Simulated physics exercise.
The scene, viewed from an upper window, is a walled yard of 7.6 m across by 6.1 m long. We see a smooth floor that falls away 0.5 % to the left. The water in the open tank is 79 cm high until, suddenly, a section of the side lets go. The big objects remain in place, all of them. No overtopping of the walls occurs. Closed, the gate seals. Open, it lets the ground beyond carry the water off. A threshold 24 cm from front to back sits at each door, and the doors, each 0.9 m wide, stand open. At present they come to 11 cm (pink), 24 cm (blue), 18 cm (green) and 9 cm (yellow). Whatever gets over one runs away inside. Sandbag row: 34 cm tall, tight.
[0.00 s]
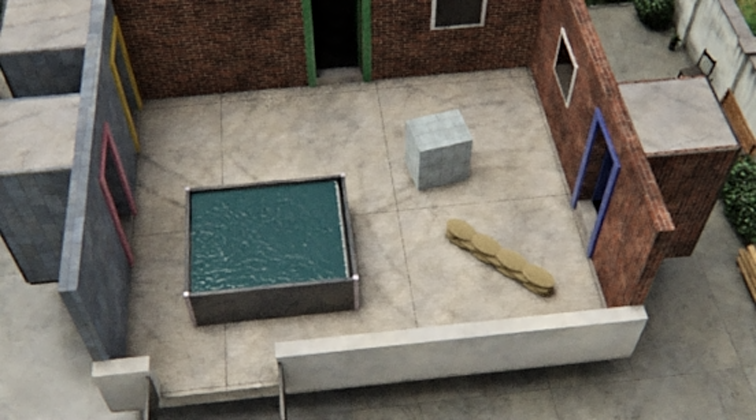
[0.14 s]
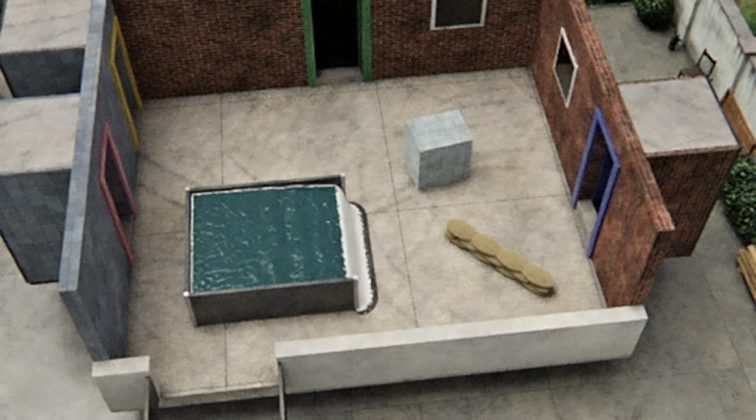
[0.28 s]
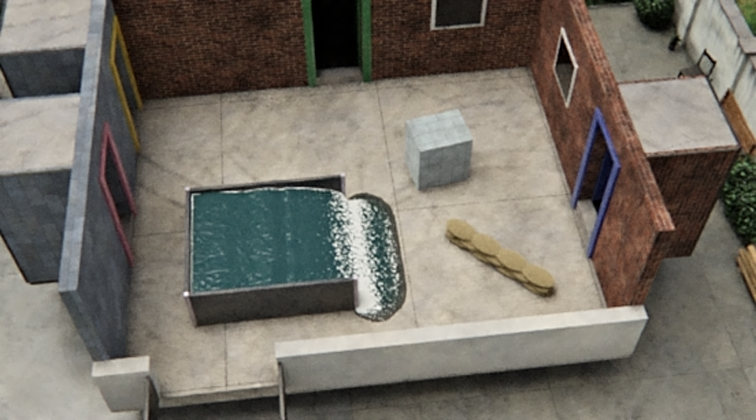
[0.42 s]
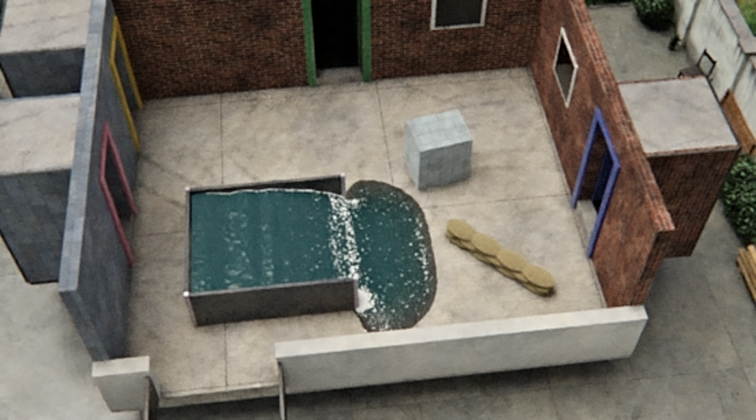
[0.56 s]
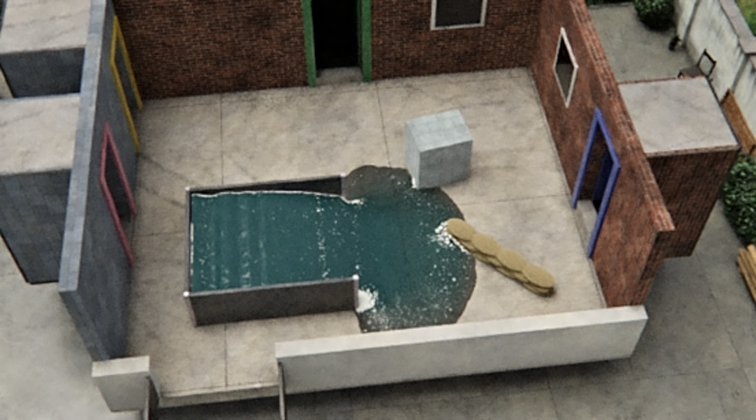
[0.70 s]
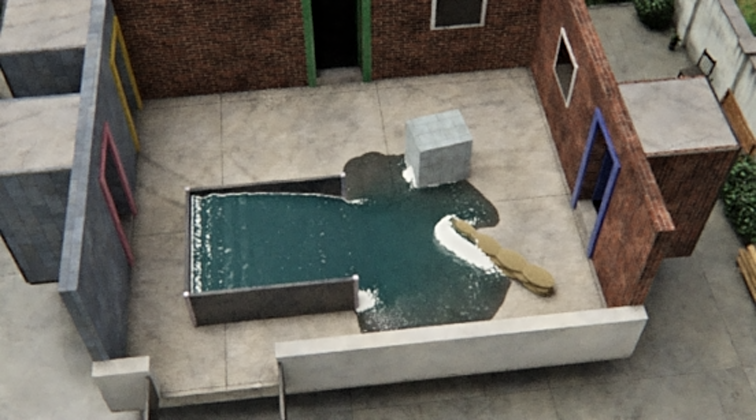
Dark green water pouring from the open right side of a tank, spreading across a walled yard and around a sandbag row.
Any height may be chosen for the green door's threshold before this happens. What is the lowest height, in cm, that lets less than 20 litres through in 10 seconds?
About 7 cm.
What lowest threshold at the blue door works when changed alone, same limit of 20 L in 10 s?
For blue: Close to 26 cm.
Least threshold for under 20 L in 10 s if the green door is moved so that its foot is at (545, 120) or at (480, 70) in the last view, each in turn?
You'd want about 12.5 cm there first, then about 22 cm.
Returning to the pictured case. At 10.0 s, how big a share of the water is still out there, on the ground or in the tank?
I'd say near 92 per cent is still there.
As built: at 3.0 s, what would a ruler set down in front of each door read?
In cm: Pink 0, blue 31, green 9, yellow 0.
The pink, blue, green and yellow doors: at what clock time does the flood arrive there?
Pink 7.0 s, blue 1.3 s, green 2.4 s, yellow 6.0 s.
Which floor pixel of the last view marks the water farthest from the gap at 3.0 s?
Look about (530, 72) in the last picture.
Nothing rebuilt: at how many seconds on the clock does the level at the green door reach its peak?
Roughly at 5.0 s.
After 1.4 s water covers 30 % of the floor, deepest (51 cm) near (614, 334); it has not reached the green door.
After 3.0 s water covers 50 % of the floor, deepest (44 cm) near (580, 338); 9 cm at the green door, 0 litres in over its 18 cm threshold.
After 10.0 s water covers 95 % of the floor, deepest (20 cm) near (129, 306); 7 cm at the green door, 0 litres in over its 18 cm threshold.
At the green door as built, the water arrived by 2.4 s and peaked near 14 cm at 5.2 s.
Run again over the same 10 s with other heights there, 29 litres in over 6 cm, 10 litres over 8 cm. The limit of 20 litres is kept from about 7 cm up.
